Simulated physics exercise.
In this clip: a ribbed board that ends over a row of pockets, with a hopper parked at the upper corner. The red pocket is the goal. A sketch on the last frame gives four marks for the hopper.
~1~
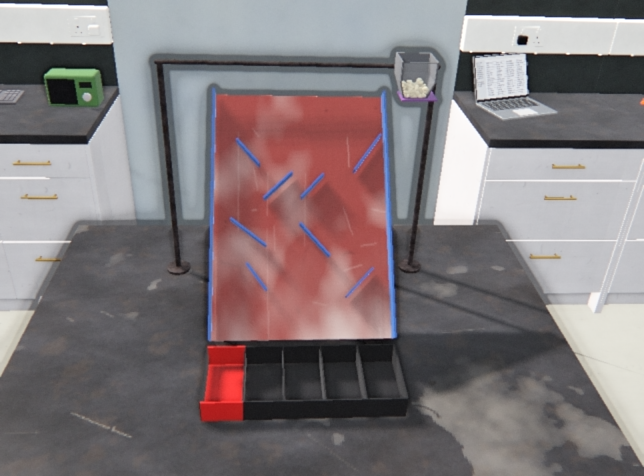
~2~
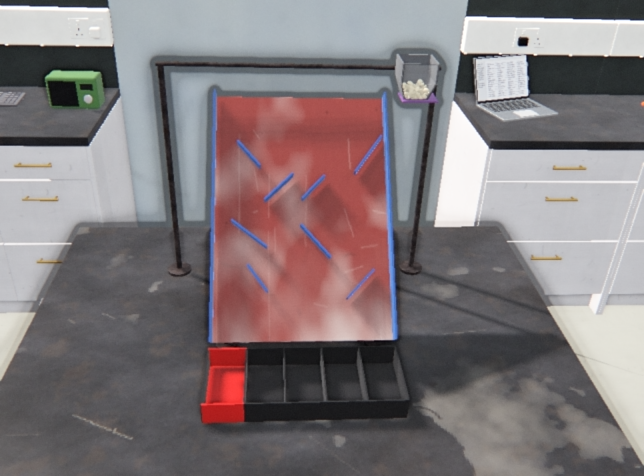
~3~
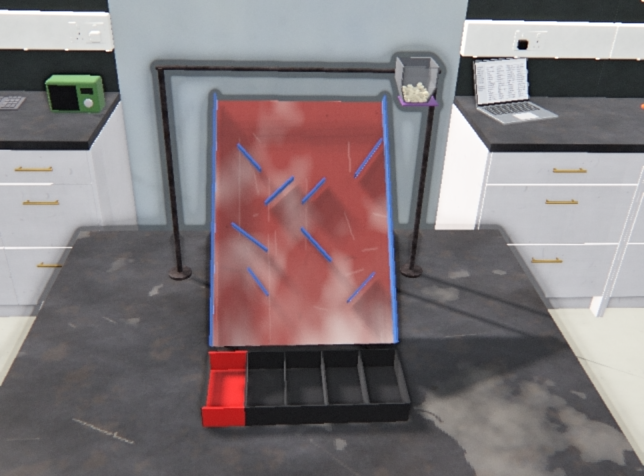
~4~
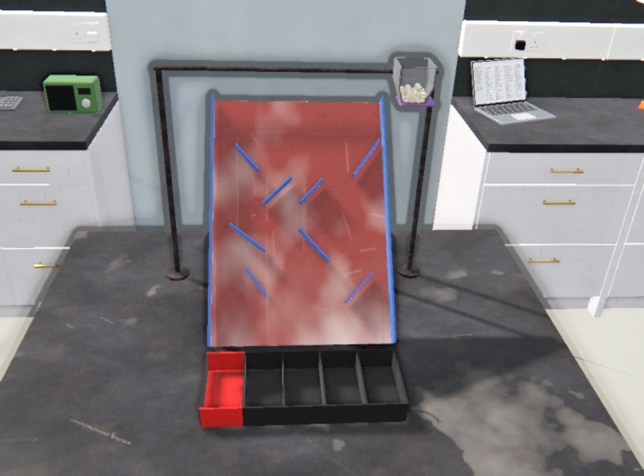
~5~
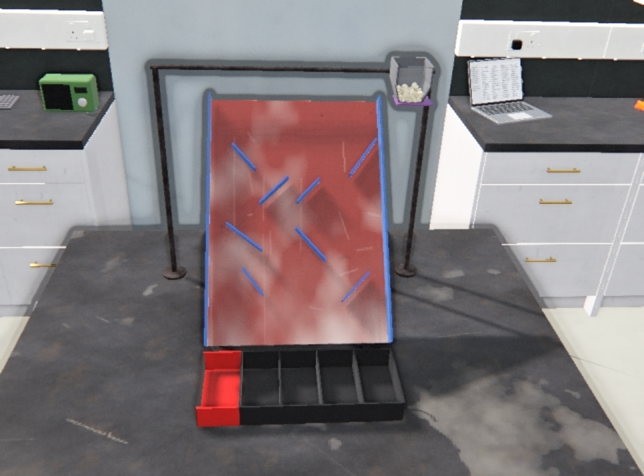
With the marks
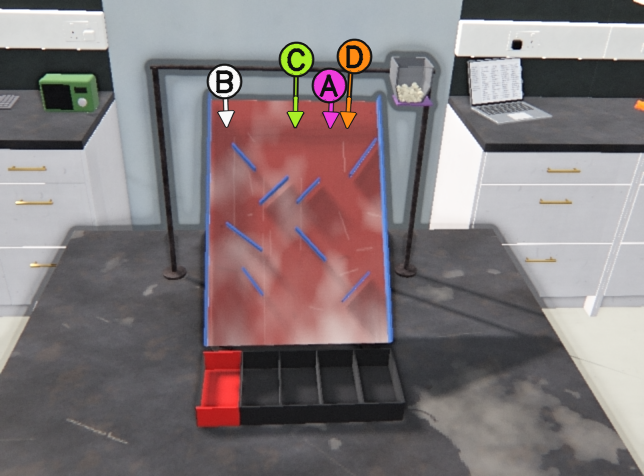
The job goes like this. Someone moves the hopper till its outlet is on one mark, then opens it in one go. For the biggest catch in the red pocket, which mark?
Take B.
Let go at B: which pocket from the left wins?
It is the first one.
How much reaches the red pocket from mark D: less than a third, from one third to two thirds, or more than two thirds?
Mark D gives less than a third.
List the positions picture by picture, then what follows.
In the first frame, hopper near (413, 88), white beans, door shut.
In the second frame, ribs (238, 140) to (260, 165), (356, 171) to (382, 135), (265, 199) to (293, 173).
In the third frame, ribs (303, 201) to (325, 178), (232, 223) to (267, 250), (301, 227) to (331, 260).
In the fourth frame, ribs (246, 268) to (266, 295), (346, 301) to (372, 273).
In the fifth frame, red pocket near (218, 415), number 1 of 5 from the left.
On the marked copy, mark A meets the board at (330, 122); mark B meets the board at (226, 121); mark C meets the board at (295, 121); mark D meets the board at (347, 122).
With A, none at all in the red pocket, all but a few in other pockets.
With B, close to half in the red pocket, close to a third in other pockets, a small share outside the box.
With C, only a few in the red pocket, all but a few in other pockets, only a few held on the board, only a few outside the box.
With D, none at all in the red pocket, the whole lot in other pockets.
